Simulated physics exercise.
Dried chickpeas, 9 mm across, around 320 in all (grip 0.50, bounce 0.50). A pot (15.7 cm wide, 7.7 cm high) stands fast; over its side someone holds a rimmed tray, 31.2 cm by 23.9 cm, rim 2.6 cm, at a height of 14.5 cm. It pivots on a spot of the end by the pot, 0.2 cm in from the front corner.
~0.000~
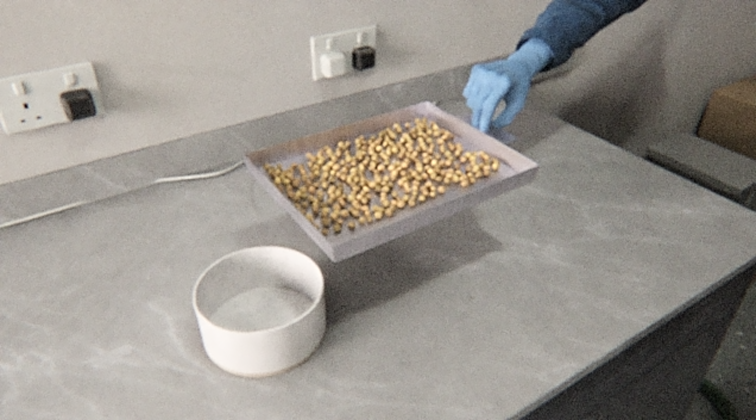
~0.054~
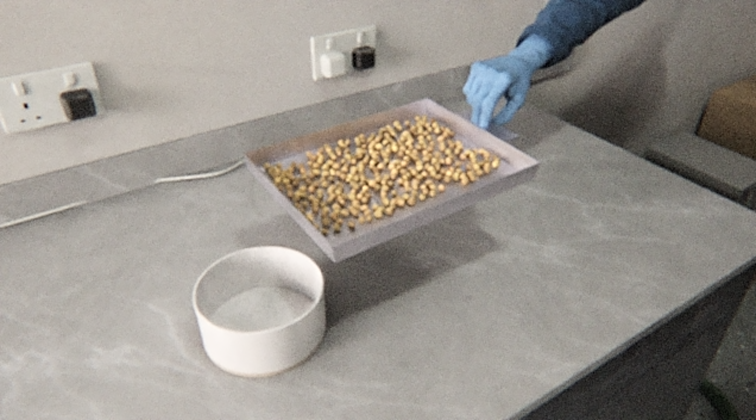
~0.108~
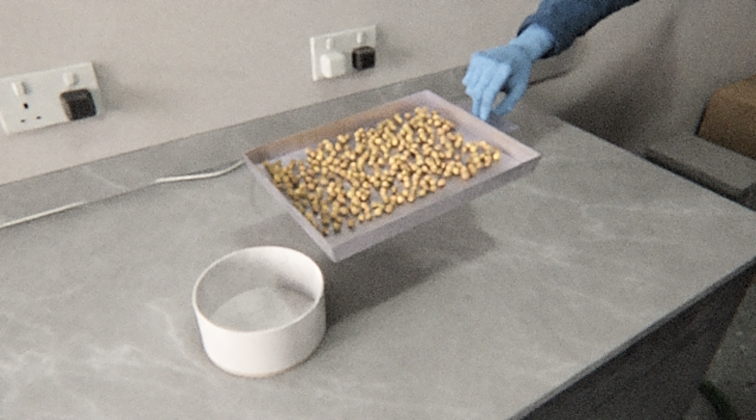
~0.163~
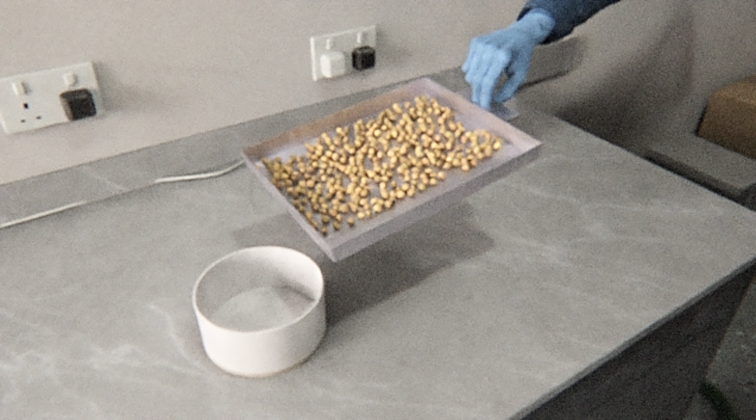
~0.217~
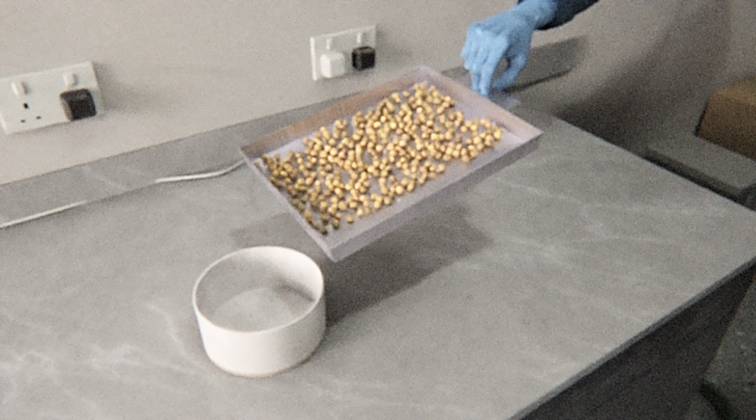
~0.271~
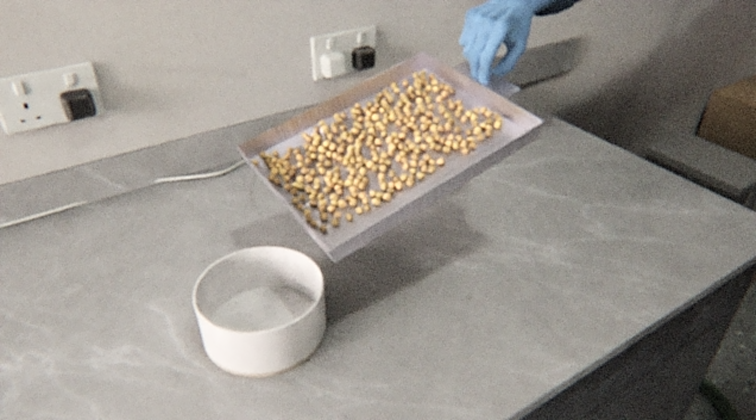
A blue-gloved hand at the far right corner of a shallow rimmed tray of chickpeas moved upward as the tray's far side rose, tilting it increasingly toward the still white pot on the grey counter.
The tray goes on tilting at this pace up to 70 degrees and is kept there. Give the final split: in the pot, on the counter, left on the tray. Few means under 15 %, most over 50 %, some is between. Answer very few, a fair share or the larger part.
Pot very few, counter very few, tray the larger part.
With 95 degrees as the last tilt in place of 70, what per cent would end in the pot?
It would be near 60 per cent.
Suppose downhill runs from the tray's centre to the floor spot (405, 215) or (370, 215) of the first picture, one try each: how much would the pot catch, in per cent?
About 0 and 0 per cent.
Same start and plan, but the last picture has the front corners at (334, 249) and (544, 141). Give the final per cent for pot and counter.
Pot 0, counter 15.
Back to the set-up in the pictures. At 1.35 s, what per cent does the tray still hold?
About 90 per cent.
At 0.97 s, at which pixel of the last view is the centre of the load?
Around (300, 185).
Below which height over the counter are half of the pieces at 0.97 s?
About 20 cm.
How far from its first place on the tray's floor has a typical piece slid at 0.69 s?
About 9 cm.
Then, at 0.69 s, tilt 41 degrees; the tray holds 100 %, the pot 0 %.
After 0.97 s, tilt 59 degrees; the tray holds 100 %, the pot 0 %.
Then, at 1.35 s, tilt 70 degrees; the tray holds 90 %, the pot 0 %.
By 2.0 s all is still; pot 5 %, counter 10 %, tray 90 %.
